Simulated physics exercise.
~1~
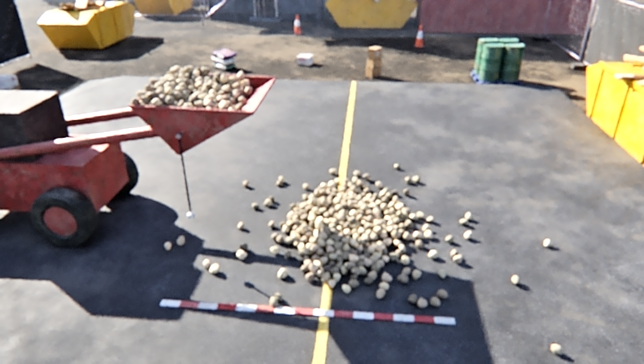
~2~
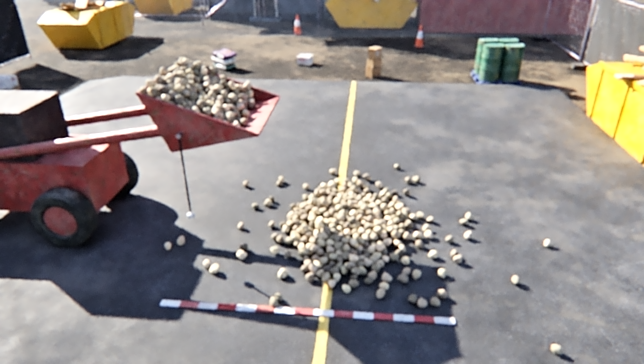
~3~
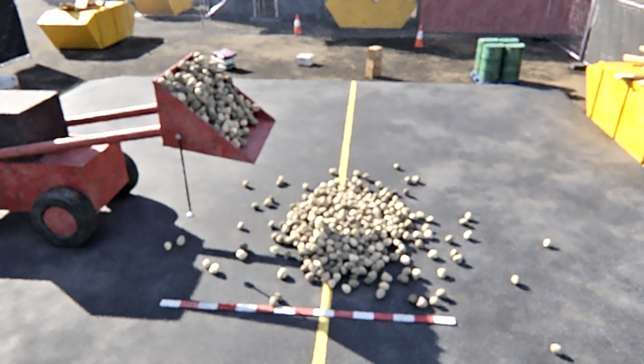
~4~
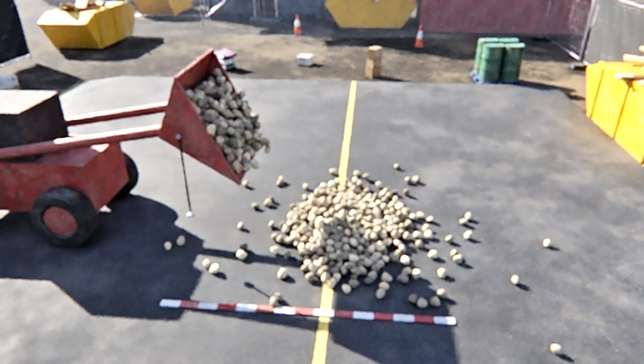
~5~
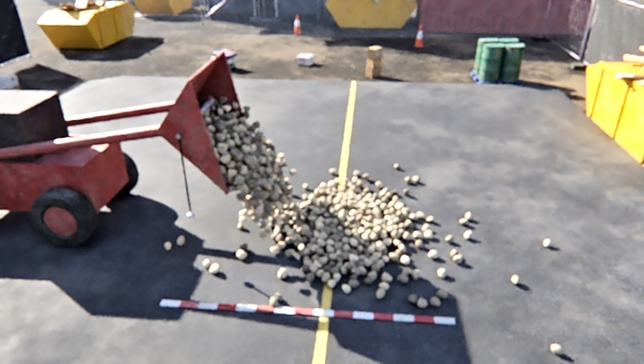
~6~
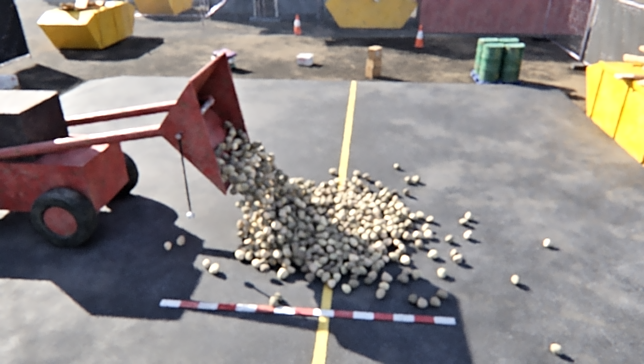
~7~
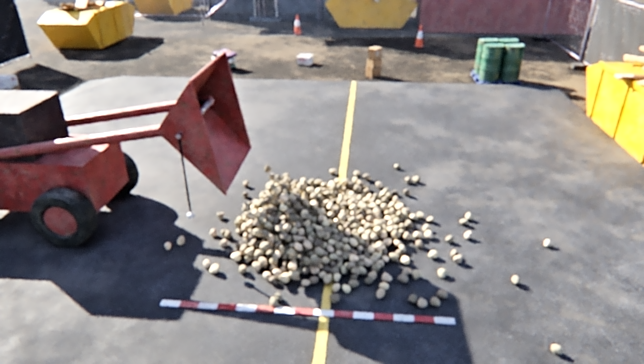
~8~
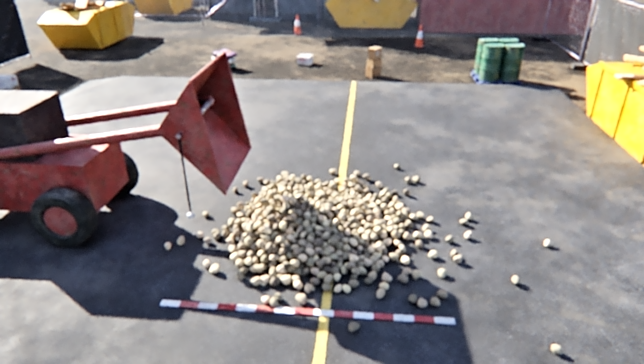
In the video, a red loader tips its raised bucket forward, pouring rounded pale stones beside a loose pile lying across a yellow line; they spread mostly on the near left side, and the bucket stays tilted and empty over a broader heap.
